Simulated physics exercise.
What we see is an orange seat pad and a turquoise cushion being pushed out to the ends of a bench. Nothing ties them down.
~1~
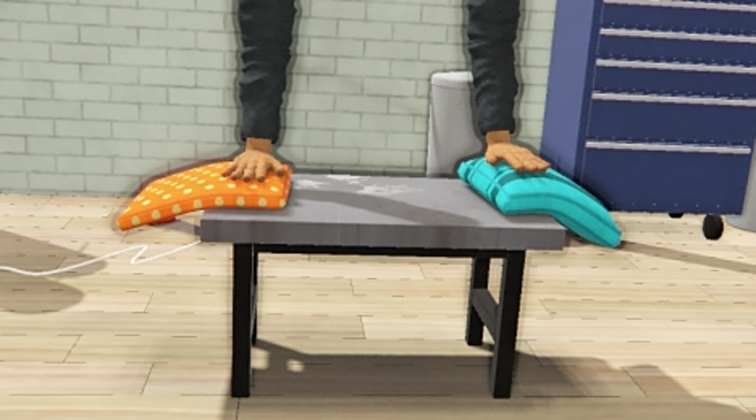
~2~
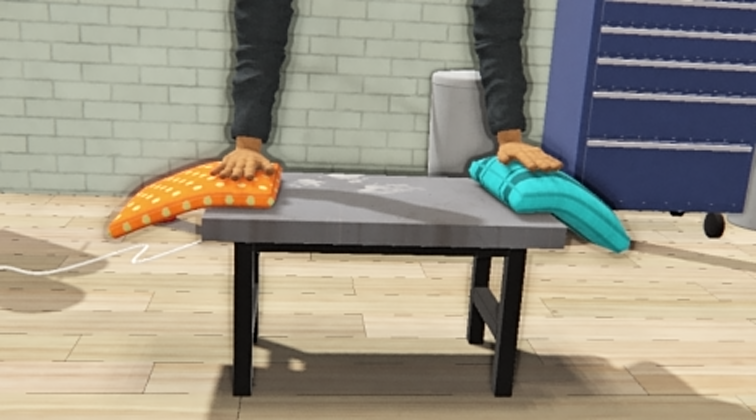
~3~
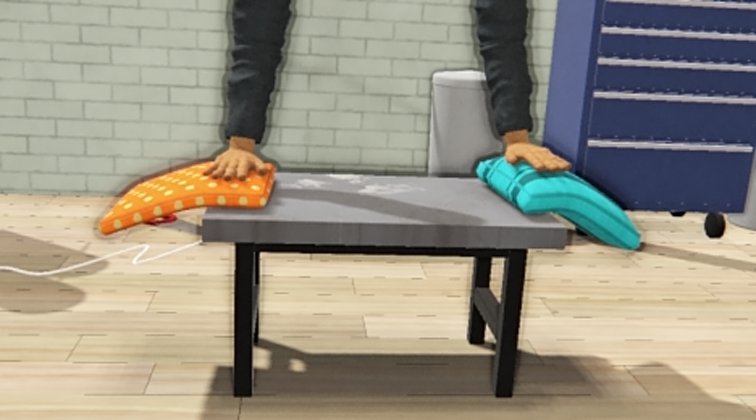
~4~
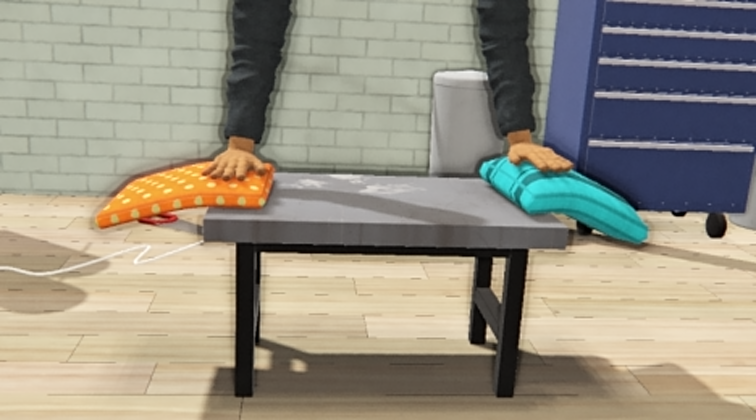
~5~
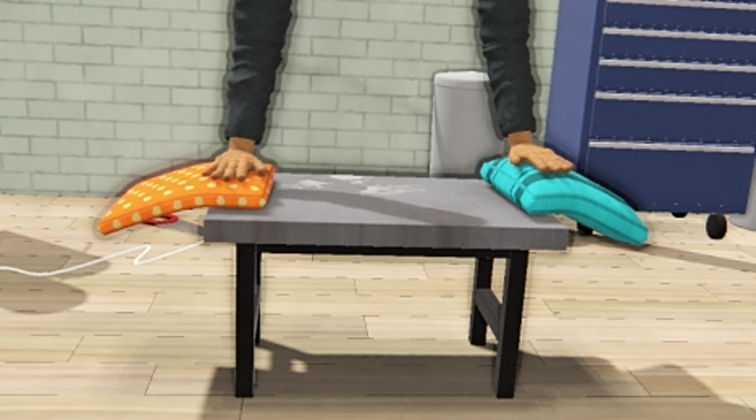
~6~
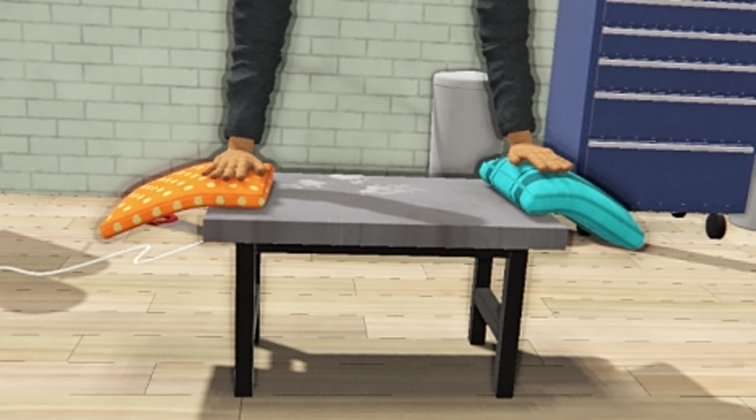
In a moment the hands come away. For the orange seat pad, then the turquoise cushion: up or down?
In the end the orange seat pad goes down, the turquoise cushion slumps off the end.
Then, 0.40 s later than the last view, seat pad on the floor near (170, 291); cushion on the floor near (568, 301).
Then, 0.68 s later than the last view, seat pad on the floor near (106, 335); cushion on the floor near (620, 345).
Finally, seat pad on the floor near (104, 344); cushion on the floor near (622, 344). The orange seat pad slumps off the end and the turquoise cushion tips over and falls.
